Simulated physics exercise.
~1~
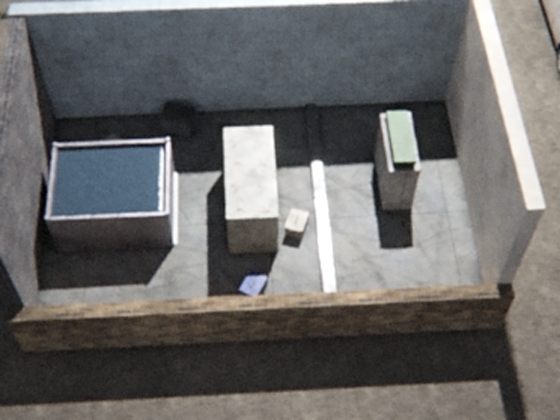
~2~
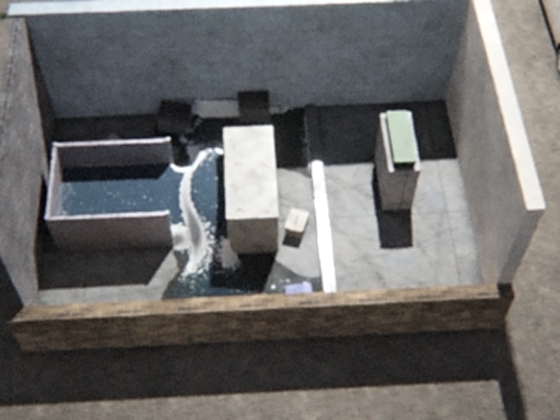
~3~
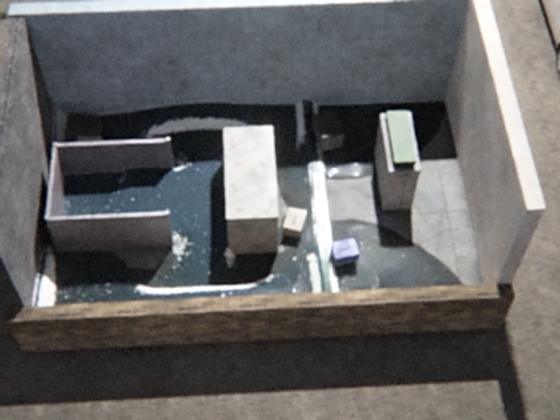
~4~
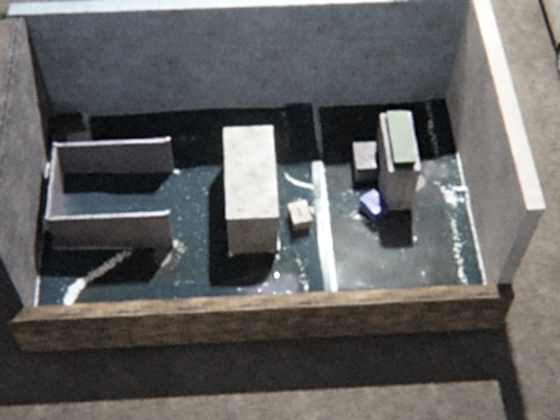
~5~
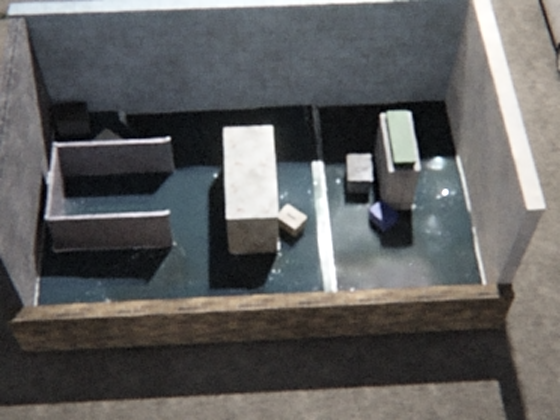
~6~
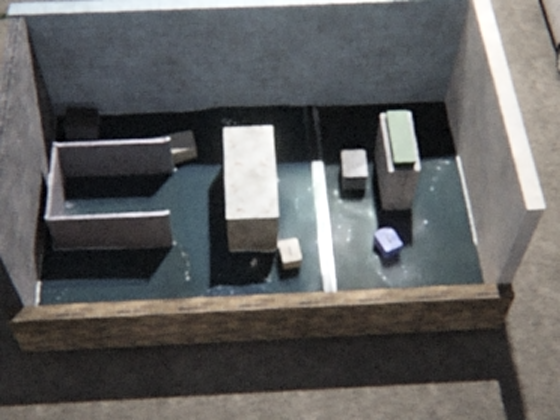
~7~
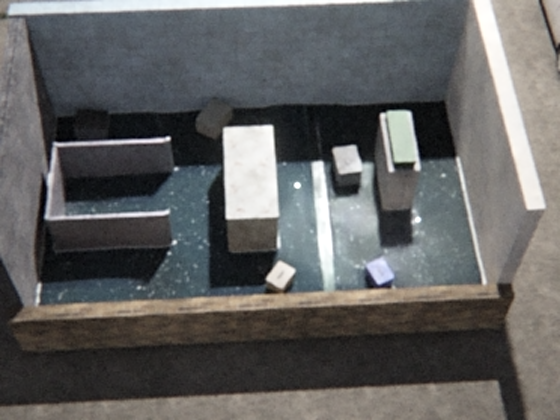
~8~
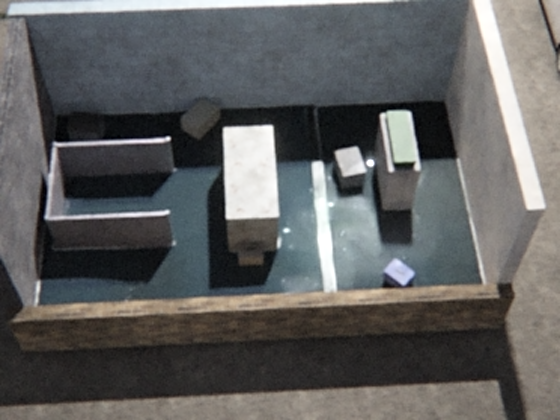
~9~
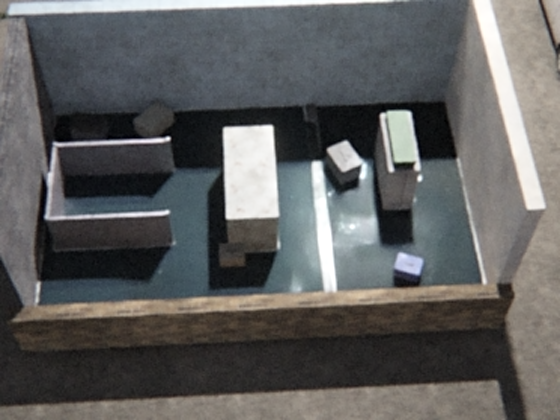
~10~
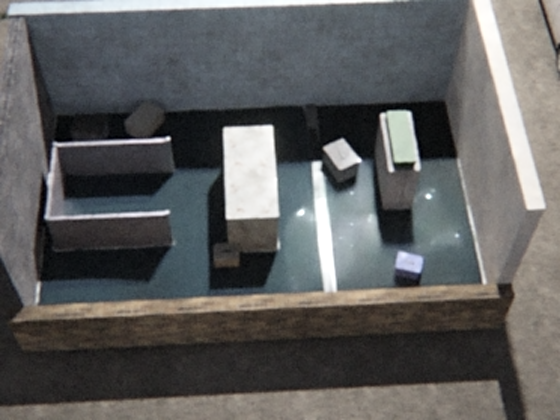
A walled tank compound is seen from high up, with an open tank of blue water on the left, a tall pale block in the middle and a green-topped block on the right beyond a low white kerb. Water bursts from the tank's right side and spreads around the middle block, pushing a small blue tote along the near wall. The flood crosses the kerb, carrying the blue tote and a grey box to the right. A beige box drifts toward the near wall and then left, while dark boxes shift along the back. Finally, the blue tote floats near the front right.
